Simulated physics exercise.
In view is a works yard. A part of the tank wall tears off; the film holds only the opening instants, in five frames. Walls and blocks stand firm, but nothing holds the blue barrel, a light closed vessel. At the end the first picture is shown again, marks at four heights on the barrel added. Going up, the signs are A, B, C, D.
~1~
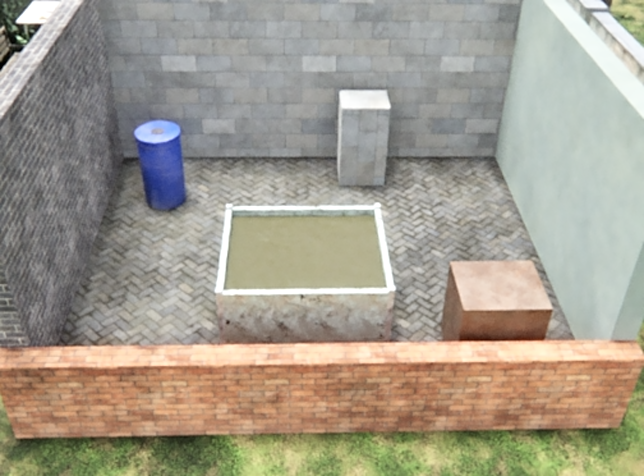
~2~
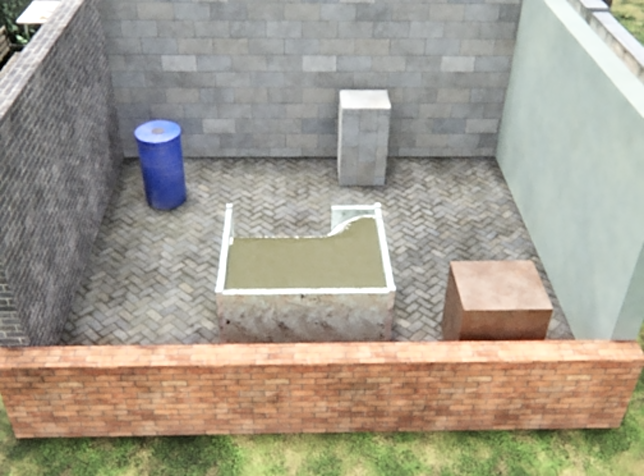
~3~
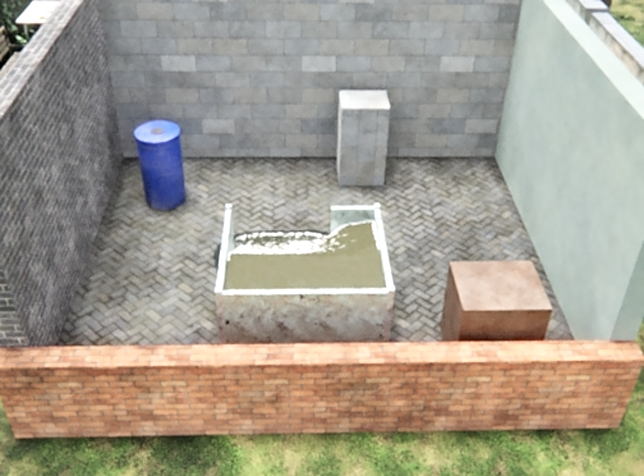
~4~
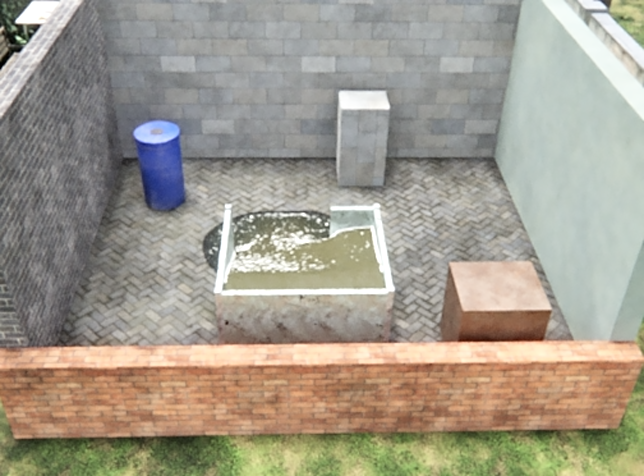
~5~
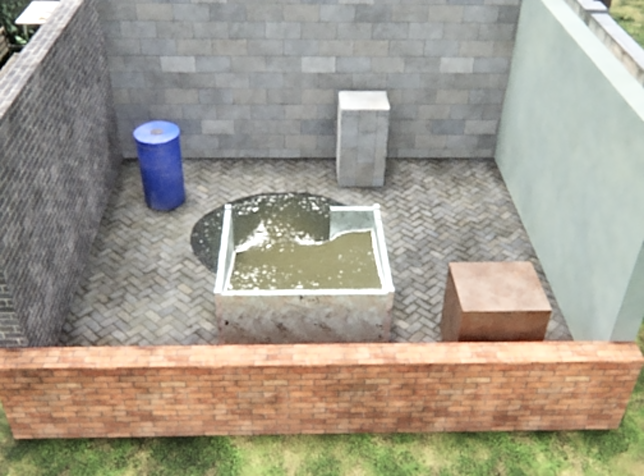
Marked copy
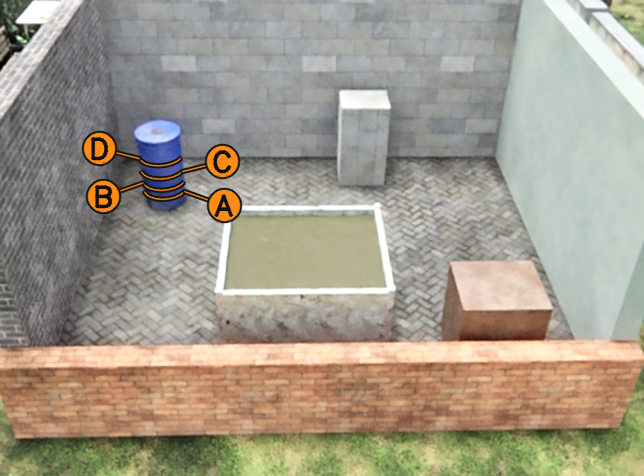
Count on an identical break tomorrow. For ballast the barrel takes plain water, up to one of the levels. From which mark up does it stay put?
That is level B.
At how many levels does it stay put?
Three of them.
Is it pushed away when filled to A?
Yes, it does.
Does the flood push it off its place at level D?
No, that is safe.
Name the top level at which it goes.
That would be A.
On the marked copy, A at (162, 199); B at (161, 190); C at (159, 179); D at (158, 165); from the bottom up A, B, C, D.
With A, it is pushed about twice its own width away.
With B, it shifts by a finger or two and stays.
With C, it does not move.
With D, it does not move.
